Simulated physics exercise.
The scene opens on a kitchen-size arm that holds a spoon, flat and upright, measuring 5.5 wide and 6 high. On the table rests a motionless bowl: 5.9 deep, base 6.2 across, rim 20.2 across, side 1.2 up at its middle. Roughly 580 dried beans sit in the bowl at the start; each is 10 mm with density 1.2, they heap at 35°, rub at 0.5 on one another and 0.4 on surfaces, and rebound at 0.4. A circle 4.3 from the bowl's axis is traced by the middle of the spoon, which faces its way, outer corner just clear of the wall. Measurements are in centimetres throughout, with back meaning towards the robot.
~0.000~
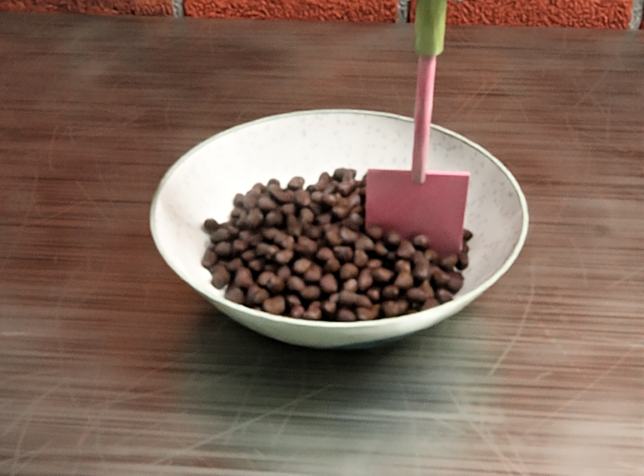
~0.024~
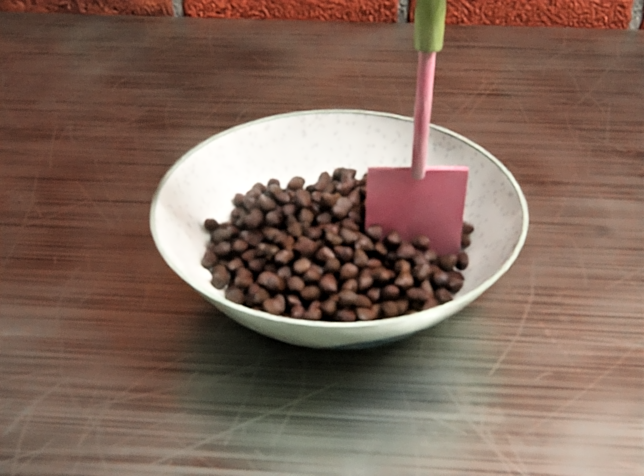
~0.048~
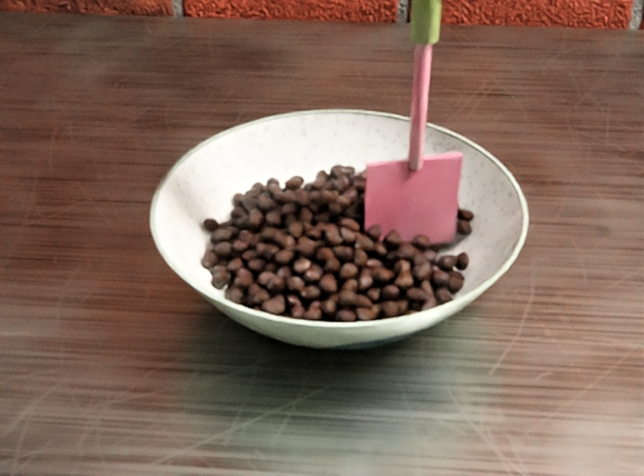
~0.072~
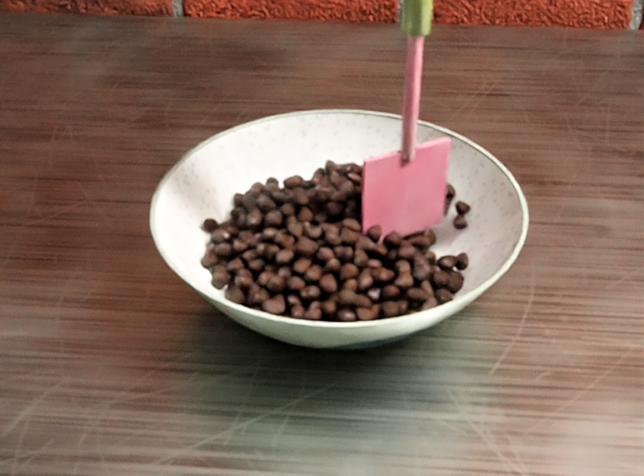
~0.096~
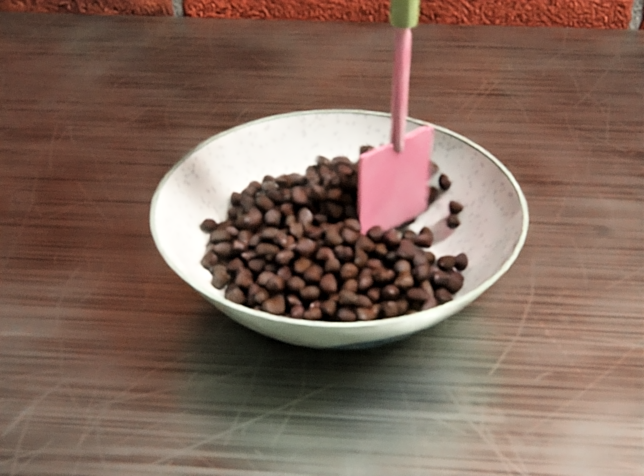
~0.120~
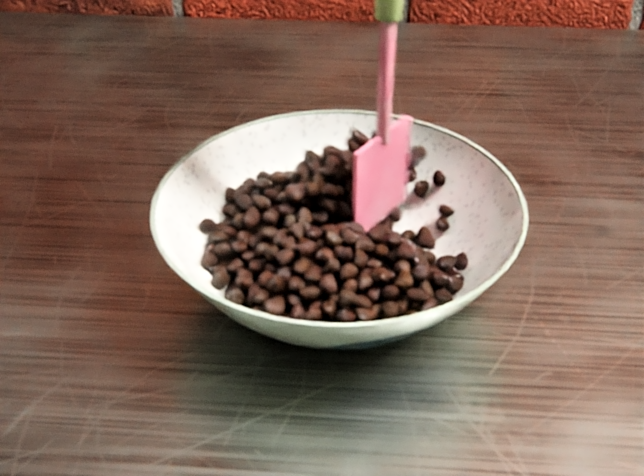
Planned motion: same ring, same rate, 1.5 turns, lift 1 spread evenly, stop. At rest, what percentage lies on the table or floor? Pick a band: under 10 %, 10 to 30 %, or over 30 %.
Band: 10 to 30 %.
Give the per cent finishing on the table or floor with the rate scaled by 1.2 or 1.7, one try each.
25 % and 40 %.
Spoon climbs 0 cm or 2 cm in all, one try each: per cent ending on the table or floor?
Around 25 percent, then 10 percent.
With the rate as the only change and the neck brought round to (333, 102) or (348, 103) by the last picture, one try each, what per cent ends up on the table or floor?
Near 40 in a hundred for the first and near 40 in a hundred for the second.
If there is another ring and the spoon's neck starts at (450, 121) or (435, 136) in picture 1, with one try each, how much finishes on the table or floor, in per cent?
I'd guess some 5 and 15 percent.
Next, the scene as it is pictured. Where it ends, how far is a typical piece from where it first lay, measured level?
Near 8 cm.
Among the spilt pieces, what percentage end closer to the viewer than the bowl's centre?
Around 60 percent of the pieces.
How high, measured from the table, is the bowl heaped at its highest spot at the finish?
6.5 cm or so.
By 0.45 s, 246° round, highest piece 8 above the table; 538 in the bowl, 32 on the table or floor, 13 in flight or on the tool.
By 0.77 s, 74° round, highest piece 8 above the table; 490 in the bowl, 85 on the table or floor, 8 in flight or on the tool.
By 1.14 s, 180° round, highest piece 7 above the table; 476 in the bowl, 107 on the table or floor.
By 1.84 s, 180° round, highest piece 7 above the table; 476 in the bowl, 107 on the table or floor.
Final count, 476 in the bowl, 107 on the table or floor. That is 18 % on the table or floor.
